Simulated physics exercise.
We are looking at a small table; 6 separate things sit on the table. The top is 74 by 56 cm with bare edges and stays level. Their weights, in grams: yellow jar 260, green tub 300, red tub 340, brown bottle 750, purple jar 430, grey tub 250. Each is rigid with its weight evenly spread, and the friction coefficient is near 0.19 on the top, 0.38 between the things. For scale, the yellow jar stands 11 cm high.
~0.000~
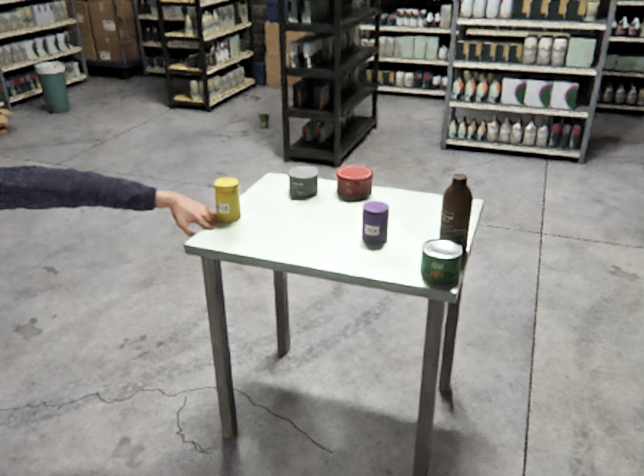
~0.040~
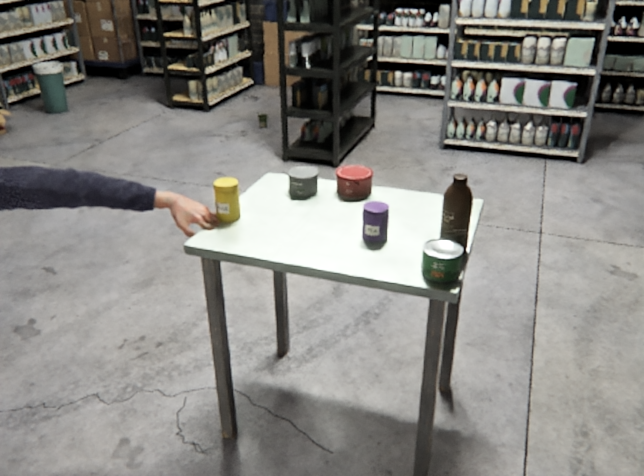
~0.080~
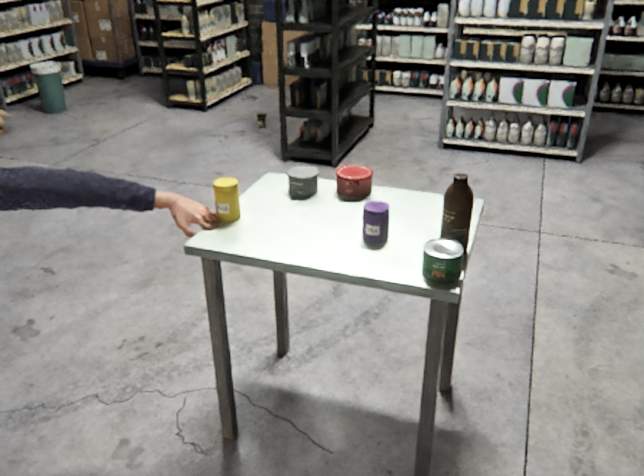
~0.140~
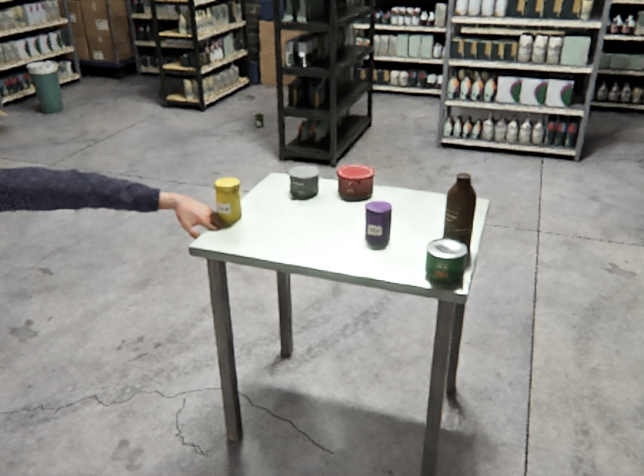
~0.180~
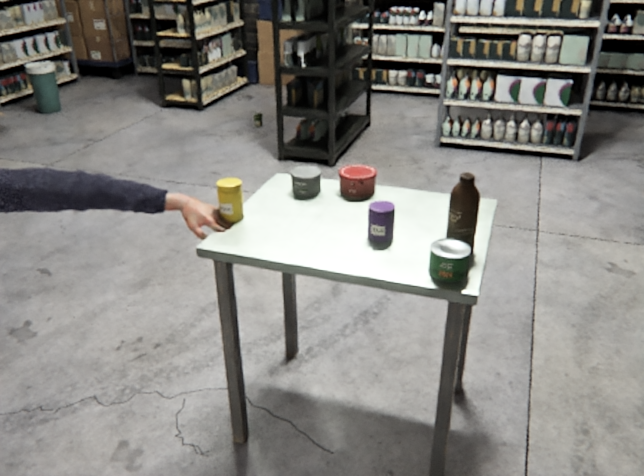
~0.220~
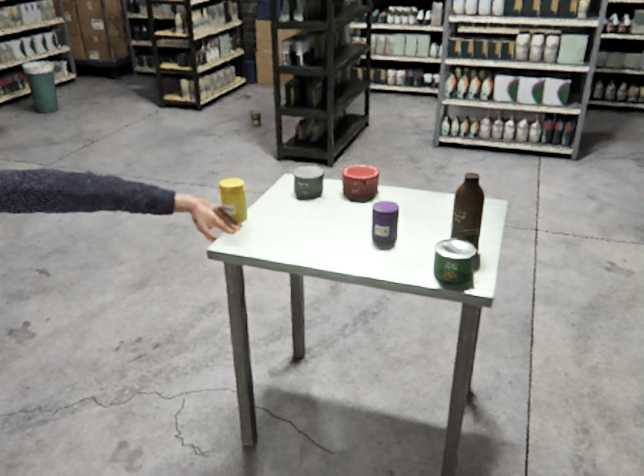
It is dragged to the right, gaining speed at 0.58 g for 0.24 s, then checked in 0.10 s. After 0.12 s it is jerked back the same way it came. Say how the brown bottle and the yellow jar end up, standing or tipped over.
The brown bottle falls over, the yellow jar falls over.
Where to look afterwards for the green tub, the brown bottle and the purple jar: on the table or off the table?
The green tub finishes off the table; the brown bottle ends off the table; the purple jar ends on the table.
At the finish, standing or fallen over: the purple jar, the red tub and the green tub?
The purple jar is still upright; the red tub keeps standing; the green tub tips over.
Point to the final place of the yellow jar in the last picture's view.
At about (285, 408).
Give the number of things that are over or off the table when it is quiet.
3 of them.
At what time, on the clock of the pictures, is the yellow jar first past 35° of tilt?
At about 0.4 s.
After 0.32 s, table 19 cm from its start; brown bottle slid 13 cm near (483, 215); purple jar slid 12 cm; red tub slid 12 cm.
After 0.62 s, table 20 cm from its start; brown bottle slid 4 cm near (523, 221); grey tub slid 4 cm; purple jar slid 4 cm.
After 0.82 s, table 1 cm from its start; green tub and brown bottle now off the table; red tub slid 12 cm; purple jar slid 12 cm.
After 1.02 s, red tub slid 10 cm; purple jar slid 10 cm; grey tub slid 10 cm.
At rest (1.5 s), off the table and tipped over, yellow jar, green tub and brown bottle; not toppled but over 5 cm from the start, red tub, purple jar and grey tub. In the last view, brown bottle near (497, 455), yellow jar near (285, 408).
